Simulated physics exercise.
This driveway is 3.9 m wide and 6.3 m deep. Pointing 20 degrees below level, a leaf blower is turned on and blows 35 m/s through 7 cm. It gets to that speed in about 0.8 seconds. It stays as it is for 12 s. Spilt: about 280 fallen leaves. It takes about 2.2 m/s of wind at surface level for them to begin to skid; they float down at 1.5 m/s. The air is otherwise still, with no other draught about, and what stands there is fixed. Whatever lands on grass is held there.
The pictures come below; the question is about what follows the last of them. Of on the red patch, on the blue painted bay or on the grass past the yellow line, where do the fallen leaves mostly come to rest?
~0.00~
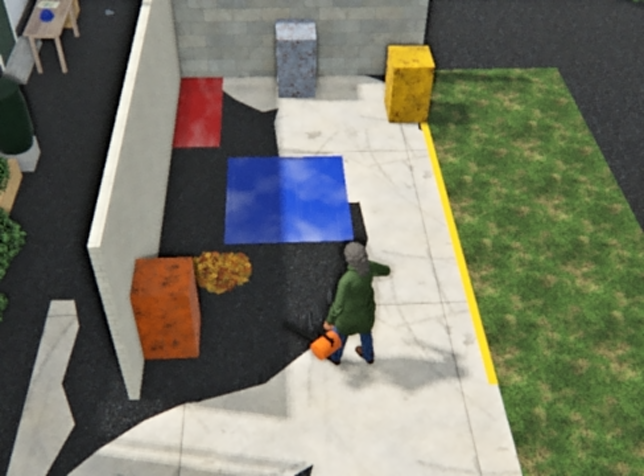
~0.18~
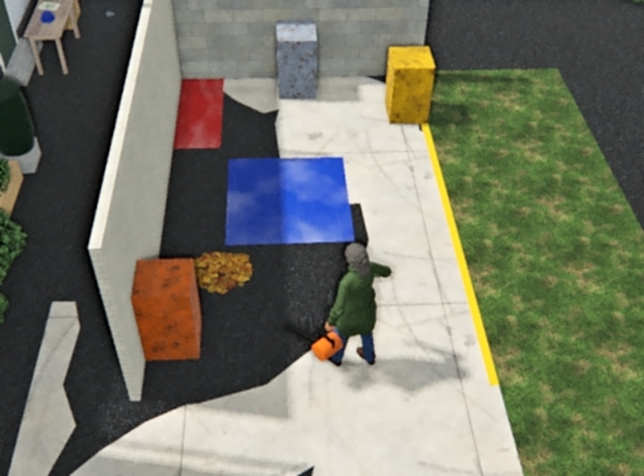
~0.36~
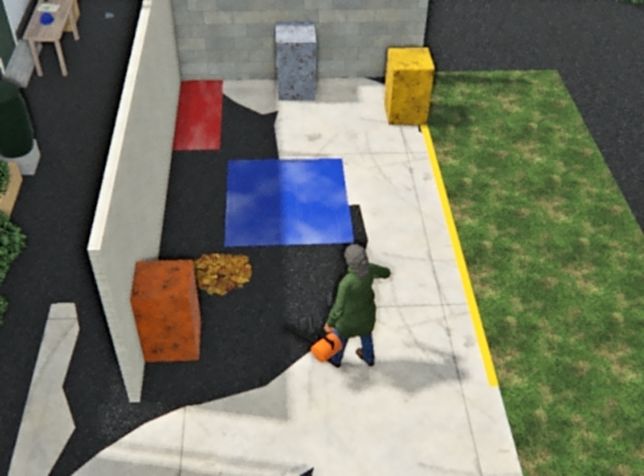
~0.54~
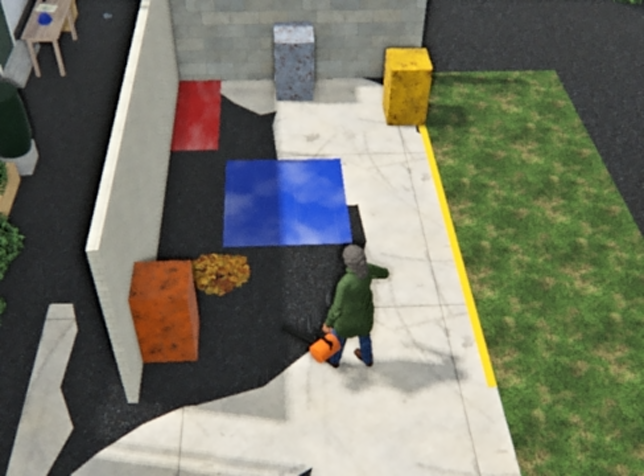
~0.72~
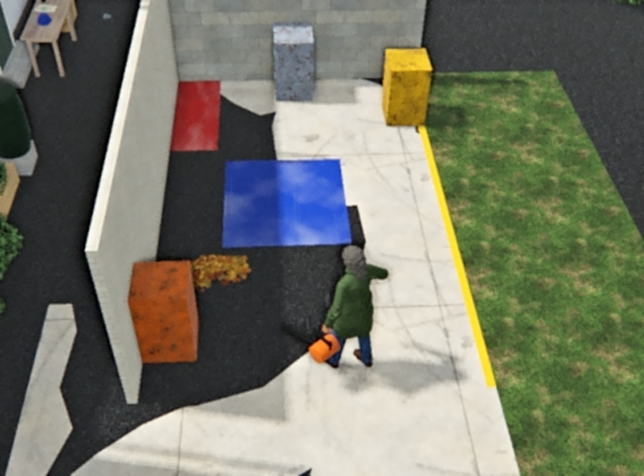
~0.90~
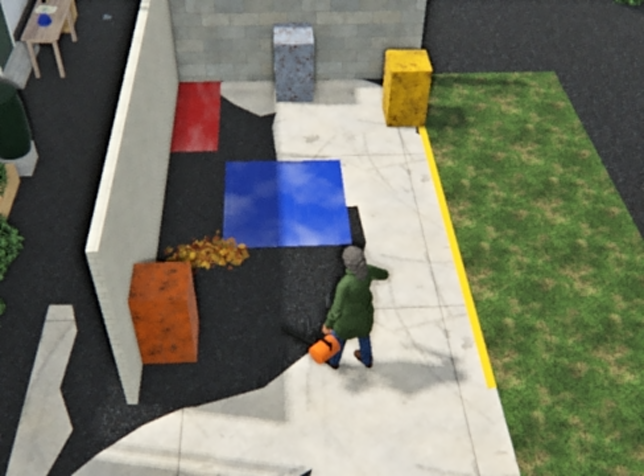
Mostly at the red one.
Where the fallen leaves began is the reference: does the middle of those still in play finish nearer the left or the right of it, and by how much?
Shift: Toward the left-hand side, approx. 0.6 m.
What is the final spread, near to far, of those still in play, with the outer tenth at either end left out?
I'd put it at around 1.2 m.
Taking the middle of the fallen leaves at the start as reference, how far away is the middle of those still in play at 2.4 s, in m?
Centre shift: Near 2.6 m.
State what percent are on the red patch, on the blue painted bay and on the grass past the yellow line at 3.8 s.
Shares come out near 70 % for red, 1 % for blue and 0 % for yellow.
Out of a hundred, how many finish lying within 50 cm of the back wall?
About 20 %.
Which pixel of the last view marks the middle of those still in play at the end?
The middle lands close to (184, 112) in pixels.
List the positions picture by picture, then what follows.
In the first picture, the middle of the fallen leaves is near (219, 271), none has stirred yet and the mouth of the leaf blower is at (286, 325).
In the second picture, the middle of the fallen leaves is near (220, 271), none has stirred yet, the yellow line is centred on (448, 197), the blue painted bay is centred on (288, 198) and the red patch is centred on (200, 112).
In the third picture, the middle of the fallen leaves is near (219, 272), none has stirred yet, the top of a bin is at (162, 279) and the top of a bin is at (295, 31).
In the fourth picture, the middle of the fallen leaves is near (218, 273) and none has stirred yet.
In the fifth picture, the middle of the fallen leaves is near (212, 269), the farthest in sight from the leaf blower is at (202, 258) and about 30 % have left their places.
In the sixth picture, the middle of the fallen leaves is near (202, 258), the farthest in sight from the leaf blower is at (168, 250) and about 85 % have left their places.
After 2.4 s, 100 % are on the move or not yet settled, 0 % are on the grass past the yellow line, 1 % on the blue painted bay and 44 % on the red patch; the middle of those still in play is near (178, 153).
After 3.8 s, 94 % are on the move or not yet settled, 0 % are on the grass past the yellow line, 1 % on the blue painted bay and 68 % on the red patch; the middle of those still in play is near (181, 138).
After 6.6 s, 78 % are on the move or not yet settled, 0 % are on the grass past the yellow line, 1 % on the blue painted bay and 89 % on the red patch; the middle of those still in play is near (182, 123).
After 12.0 s, at the end, 0 % are on the grass past the yellow line, 0 % on the blue painted bay and 96 % on the red patch; the middle of those still in play is near (184, 112).
